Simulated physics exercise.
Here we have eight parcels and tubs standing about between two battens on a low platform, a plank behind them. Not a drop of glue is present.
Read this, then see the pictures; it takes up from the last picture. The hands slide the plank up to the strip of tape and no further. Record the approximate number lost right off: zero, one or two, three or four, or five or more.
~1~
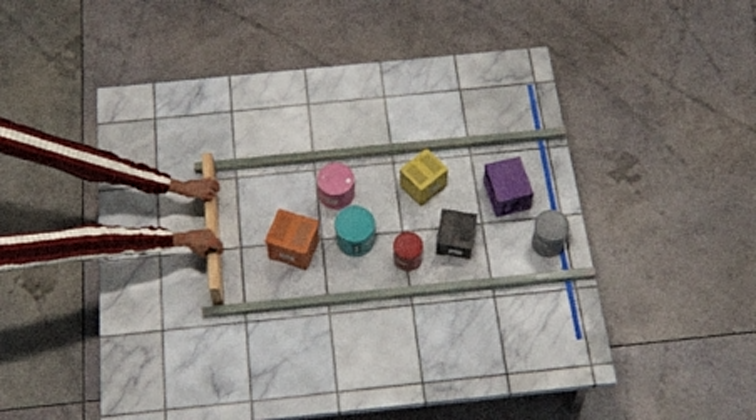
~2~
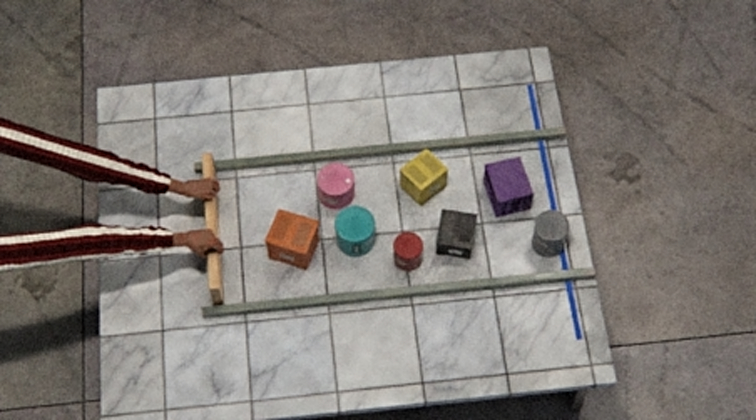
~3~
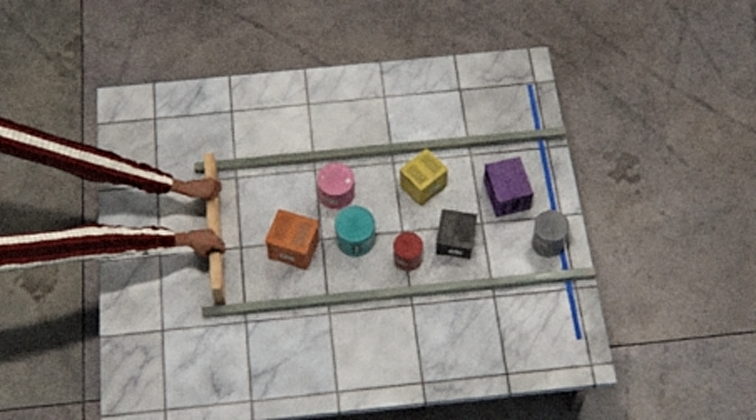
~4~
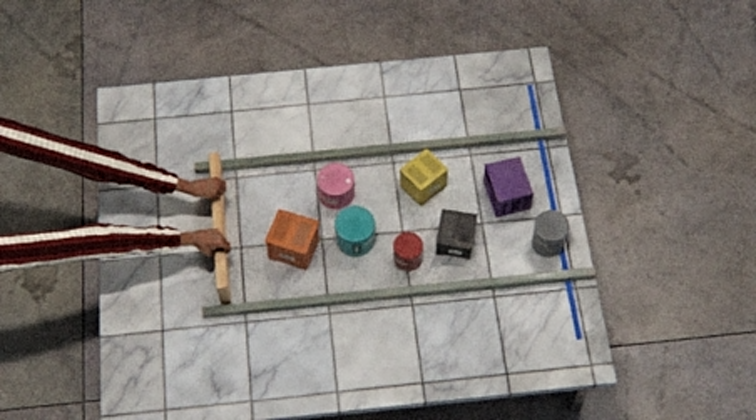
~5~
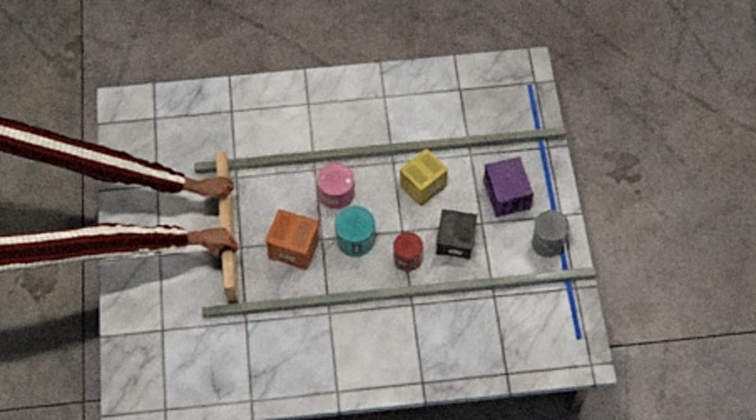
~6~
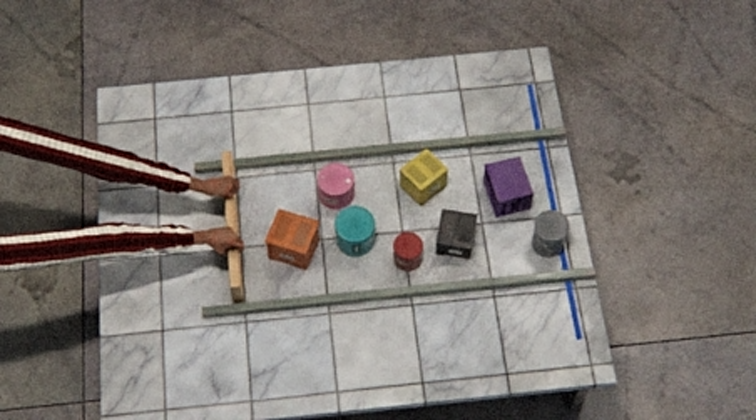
Number lost: Five or more.
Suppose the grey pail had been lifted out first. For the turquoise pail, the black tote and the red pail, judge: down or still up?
Well, the turquoise pail leaves the top, the black tote leaves the top, and the red pail hangs in there.
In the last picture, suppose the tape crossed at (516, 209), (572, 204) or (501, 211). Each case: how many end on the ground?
First 2, then 8, then 2.
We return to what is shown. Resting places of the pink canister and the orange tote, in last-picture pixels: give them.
The pink canister comes to rest close to (566, 162), while the orange tote rests close to (578, 203).
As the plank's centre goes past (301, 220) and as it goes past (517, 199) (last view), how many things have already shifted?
2 by the first point, 8 by the second.
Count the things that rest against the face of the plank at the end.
That would be 3 of them.
Early on, none off yet; grey pail at rest near (550, 234); purple crate at rest near (508, 187); black tote travelled a little near (467, 235).
Finally, the number that fall off is five or more; lost, turquoise pail, yellow tote, black tote, purple crate and grey pail.
